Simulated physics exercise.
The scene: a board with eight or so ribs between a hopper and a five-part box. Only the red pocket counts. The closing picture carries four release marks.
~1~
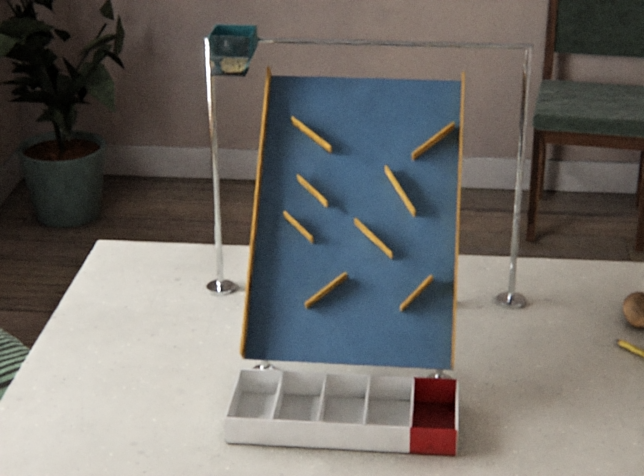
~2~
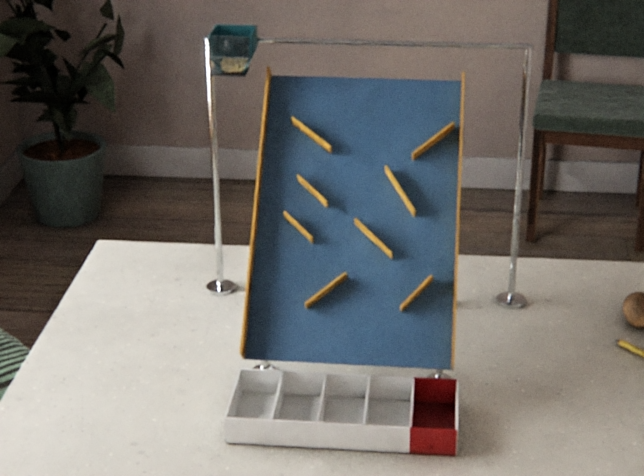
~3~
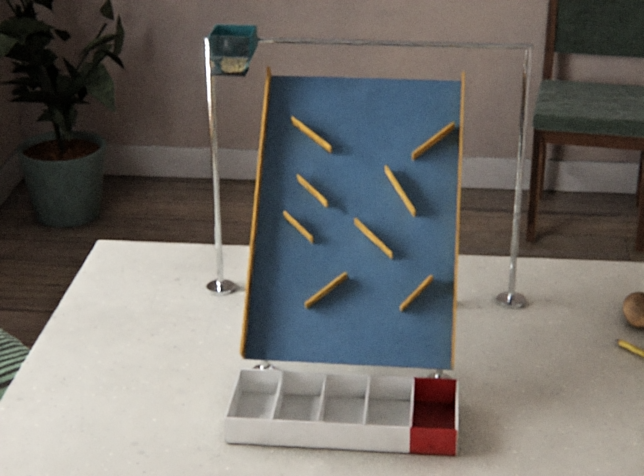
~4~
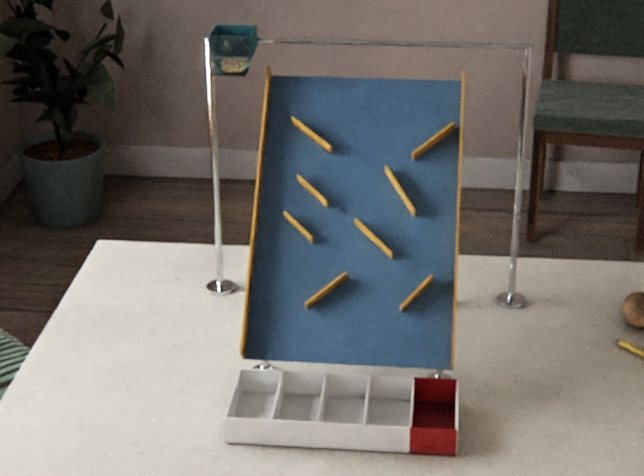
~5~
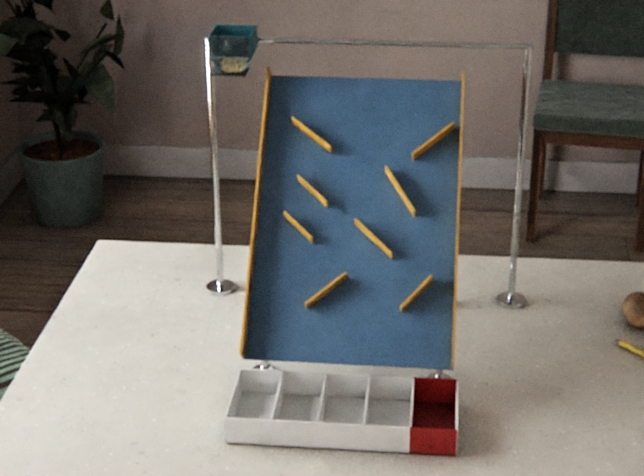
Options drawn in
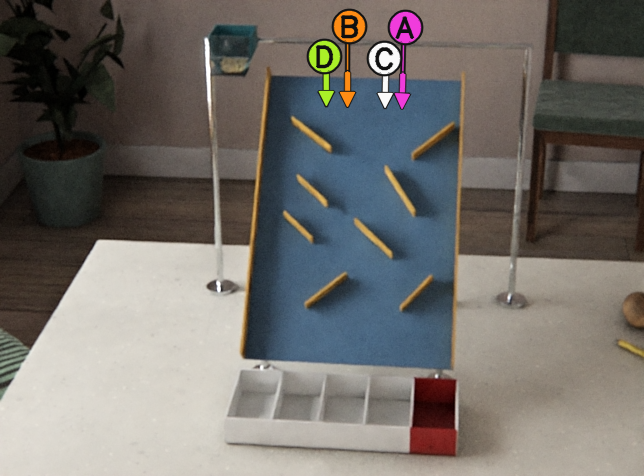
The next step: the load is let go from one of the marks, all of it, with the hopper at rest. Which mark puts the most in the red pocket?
A.
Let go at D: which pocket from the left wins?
The third.
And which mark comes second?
C it is.
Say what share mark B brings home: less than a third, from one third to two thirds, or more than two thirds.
It is less than a third.
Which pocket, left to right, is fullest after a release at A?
The fifth.
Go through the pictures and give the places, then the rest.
In the first picture, hopper at (234, 66), soya beans, door shut.
In the second picture, ribs (292, 117) to (330, 147), (413, 154) to (454, 122), (297, 175) to (326, 202).
In the third picture, ribs (386, 166) to (415, 211), (284, 211) to (312, 238), (355, 218) to (392, 253).
In the fourth picture, ribs (305, 304) to (346, 272), (401, 307) to (432, 275).
In the fifth picture, red pocket at (433, 440), number 5 of 5 from the left.
On the marked copy, mark A meets the board at (402, 103); mark B meets the board at (347, 101); mark C meets the board at (385, 102); mark D meets the board at (326, 100).
If A is chosen, most in the red pocket, about a quarter in other pockets.
If B is chosen, none in the red pocket, nearly all in other pockets, a small part outside the box.
If C is chosen, about a third in the red pocket, about half in other pockets, a small part outside the box.
If D is chosen, a stray few in the red pocket, nearly all in other pockets.
